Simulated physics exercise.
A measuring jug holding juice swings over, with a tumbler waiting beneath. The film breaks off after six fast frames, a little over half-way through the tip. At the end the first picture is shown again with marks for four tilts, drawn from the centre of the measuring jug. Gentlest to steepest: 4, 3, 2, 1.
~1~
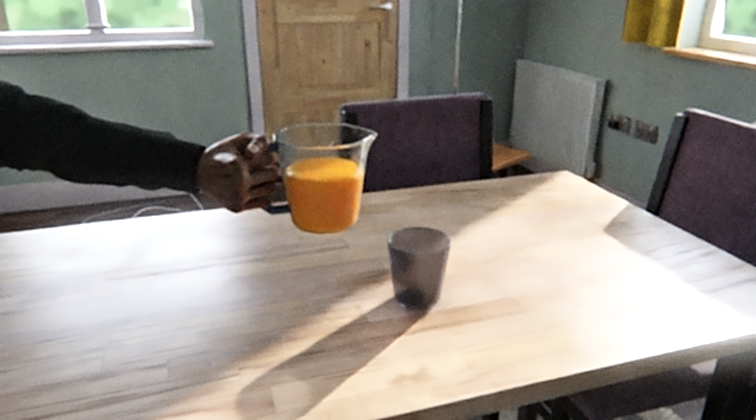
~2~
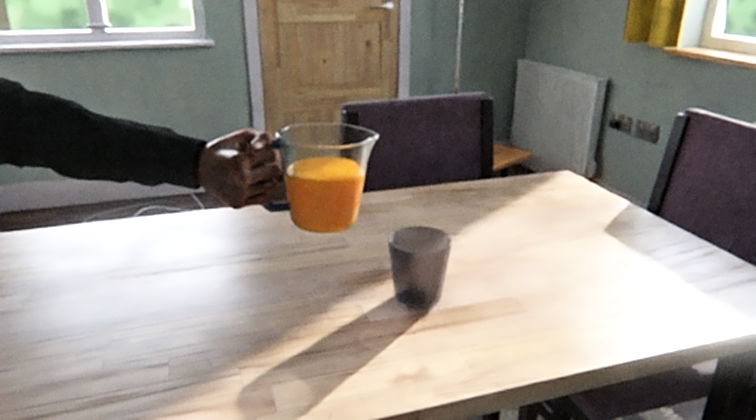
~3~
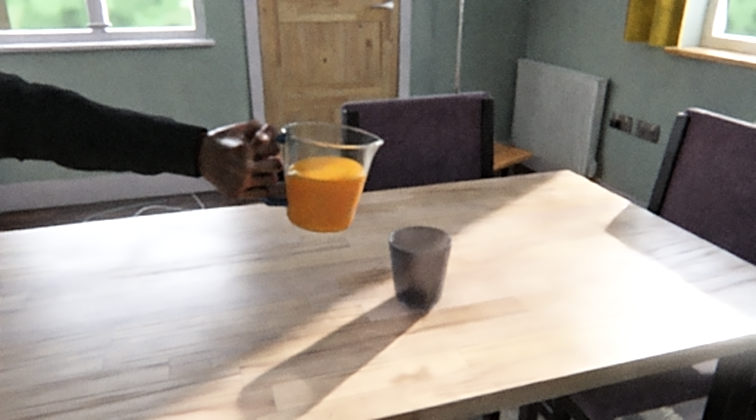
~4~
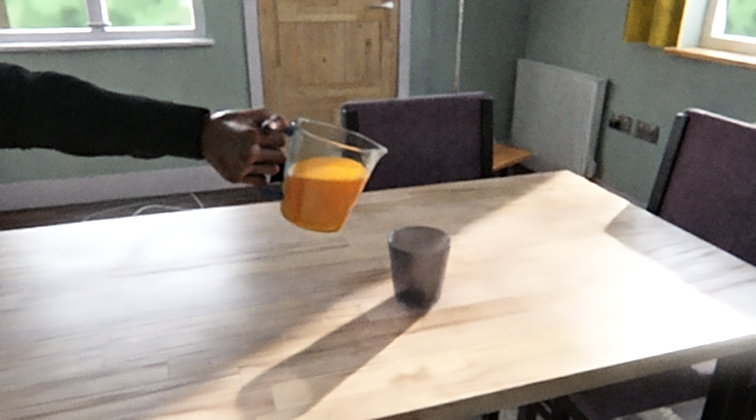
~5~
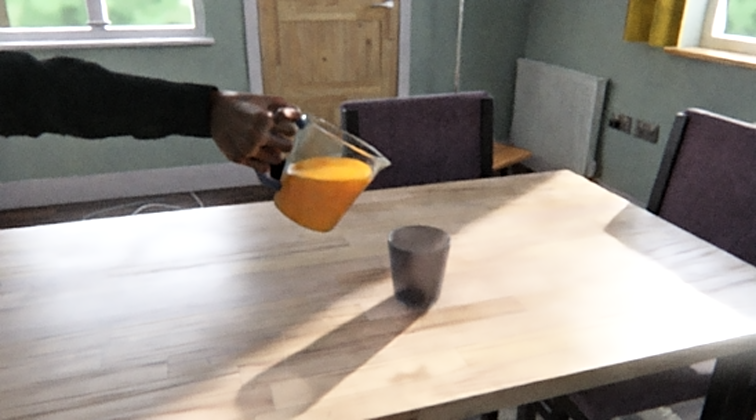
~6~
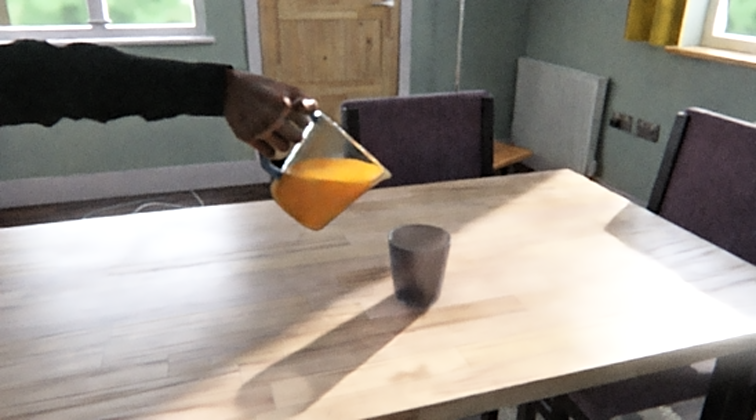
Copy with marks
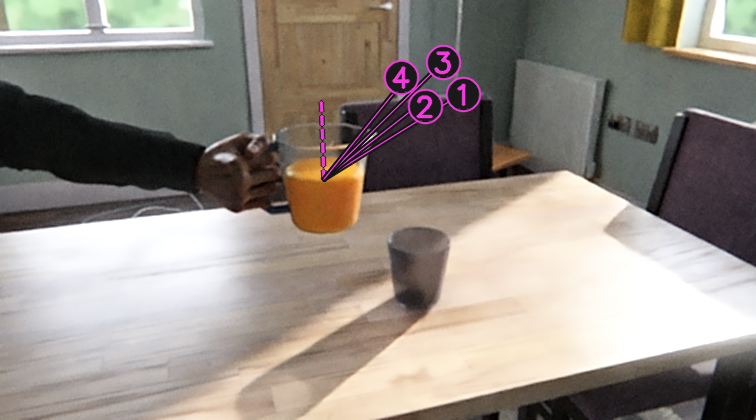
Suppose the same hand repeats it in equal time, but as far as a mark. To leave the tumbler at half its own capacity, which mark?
Line 1.
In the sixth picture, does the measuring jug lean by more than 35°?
Yes, it does.
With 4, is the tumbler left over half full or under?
Under half.
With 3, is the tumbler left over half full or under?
Under.
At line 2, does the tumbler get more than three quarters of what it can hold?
No.
In magenta, 1 at (448, 102); 2 at (408, 112); 3 at (431, 73); 4 at (392, 94).
With 1, the tumbler ends with about 48 % of what it can hold.
With 2, the tumbler ends with about 30 % of what it can hold.
With 3, the tumbler ends with about 15 % of what it can hold.
With 4, the tumbler ends with about 5 % of what it can hold.
